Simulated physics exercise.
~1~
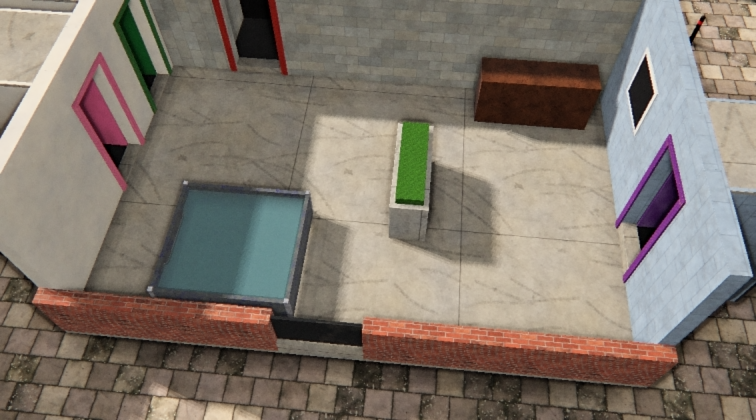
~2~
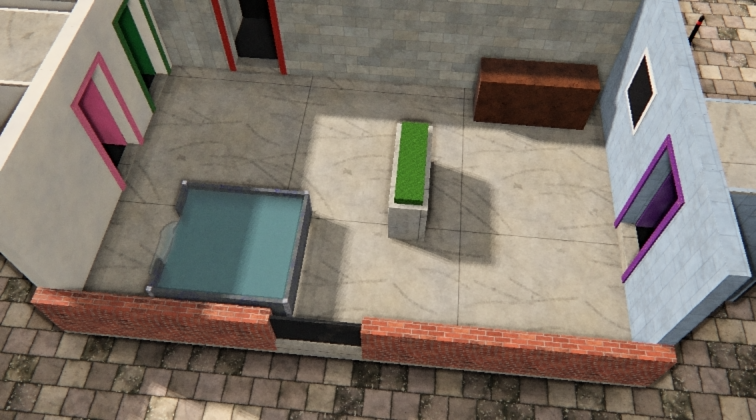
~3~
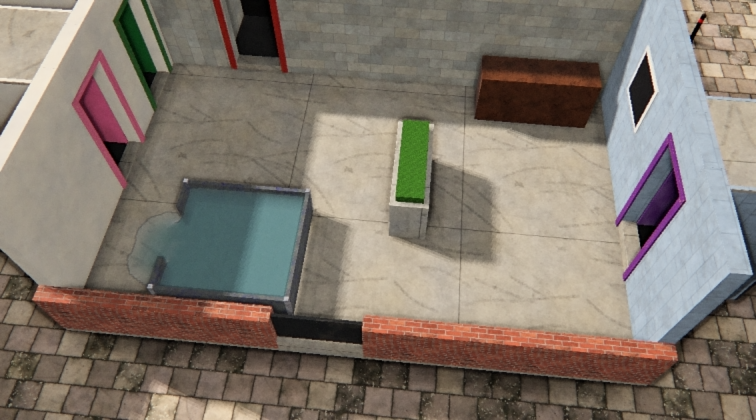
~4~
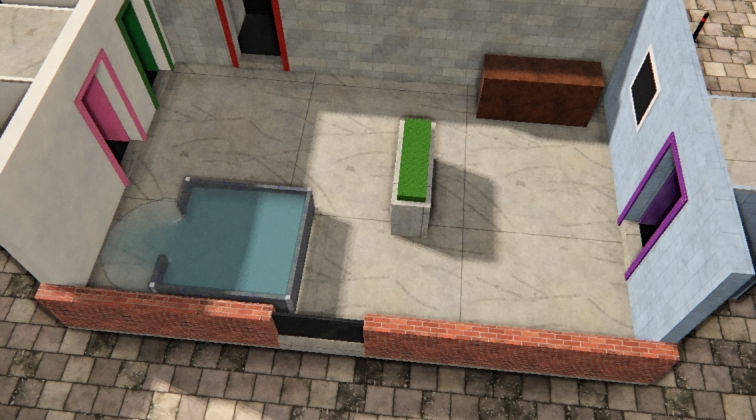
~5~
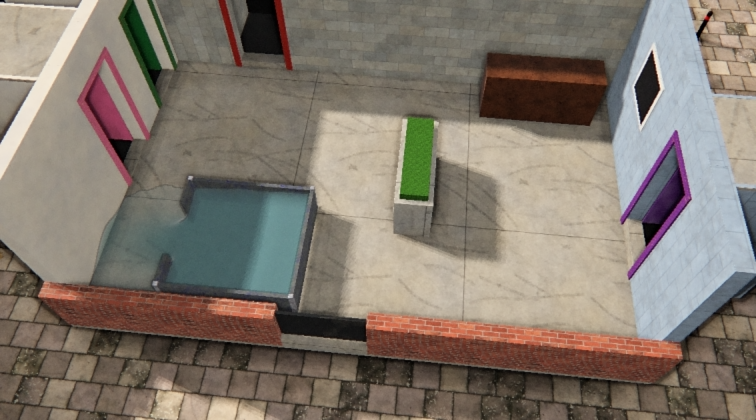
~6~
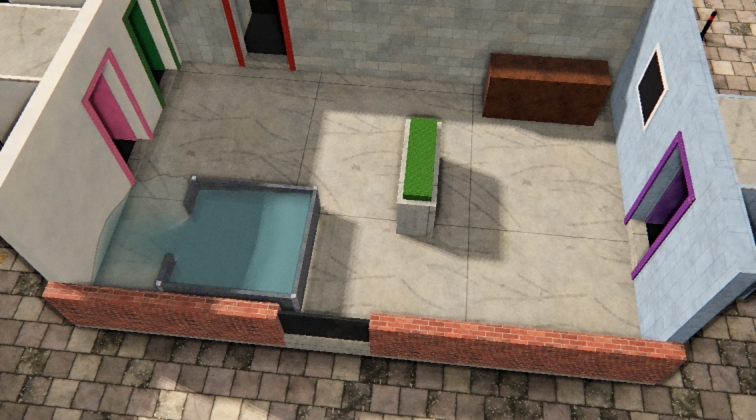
In this clip, a glass-sided tank of blue-green water stands whole in a walled yard, then a gap opens on its left side and water pours out, spreading across the paved floor to the white wall.
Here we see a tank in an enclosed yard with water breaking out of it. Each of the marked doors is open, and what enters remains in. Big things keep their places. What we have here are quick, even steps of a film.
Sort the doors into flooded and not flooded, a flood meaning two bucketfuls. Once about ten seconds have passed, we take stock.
Sorted: Red door - not flooded; pink door - flooded; green door - flooded; purple door - not flooded.
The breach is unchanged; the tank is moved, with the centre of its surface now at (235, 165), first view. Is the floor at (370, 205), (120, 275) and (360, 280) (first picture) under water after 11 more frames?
In turn: Clear, wet, dry.
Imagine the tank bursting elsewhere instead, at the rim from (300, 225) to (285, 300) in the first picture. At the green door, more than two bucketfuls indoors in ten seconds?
With the breach moved, the green one stays within limits.
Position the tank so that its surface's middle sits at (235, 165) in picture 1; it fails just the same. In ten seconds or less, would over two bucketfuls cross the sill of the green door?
I'd say the green door remains below.
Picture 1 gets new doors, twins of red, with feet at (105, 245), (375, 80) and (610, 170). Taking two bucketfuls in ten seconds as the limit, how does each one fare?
Result, in listed order - gets past the limit, doesn't reach the limit, doesn't reach the limit.
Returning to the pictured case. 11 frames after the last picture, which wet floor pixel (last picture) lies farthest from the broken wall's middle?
The wet edge reaches furthest near (179, 70).
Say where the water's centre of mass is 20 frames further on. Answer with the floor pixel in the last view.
That puts it at around (217, 227).
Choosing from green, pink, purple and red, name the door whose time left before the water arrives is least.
Clearly the pink door.
A moment on, water covers 10 % of the floor; the red door not reached, the pink door wet at the sill, nothing in, the green door not reached, the purple door not reached.
Next, water covers 15 % of the floor; the red door not reached, the pink door under two buckets in, the green door wet at the sill, nothing in, the purple door not reached.
Then, water covers 30 % of the floor; the red door wet at the sill, nothing in, the pink door over two buckets in, the green door wet at the sill, nothing in, the purple door not reached.
Later, water covers 55 % of the floor; the red door wet at the sill, nothing in, the pink door over two buckets in, the green door under two buckets in, the purple door not reached.
In the end, water covers 85 % of the floor; the red door wet at the sill, nothing in, the pink door over two buckets in, the green door over two buckets in, the purple door wet at the sill, nothing in.
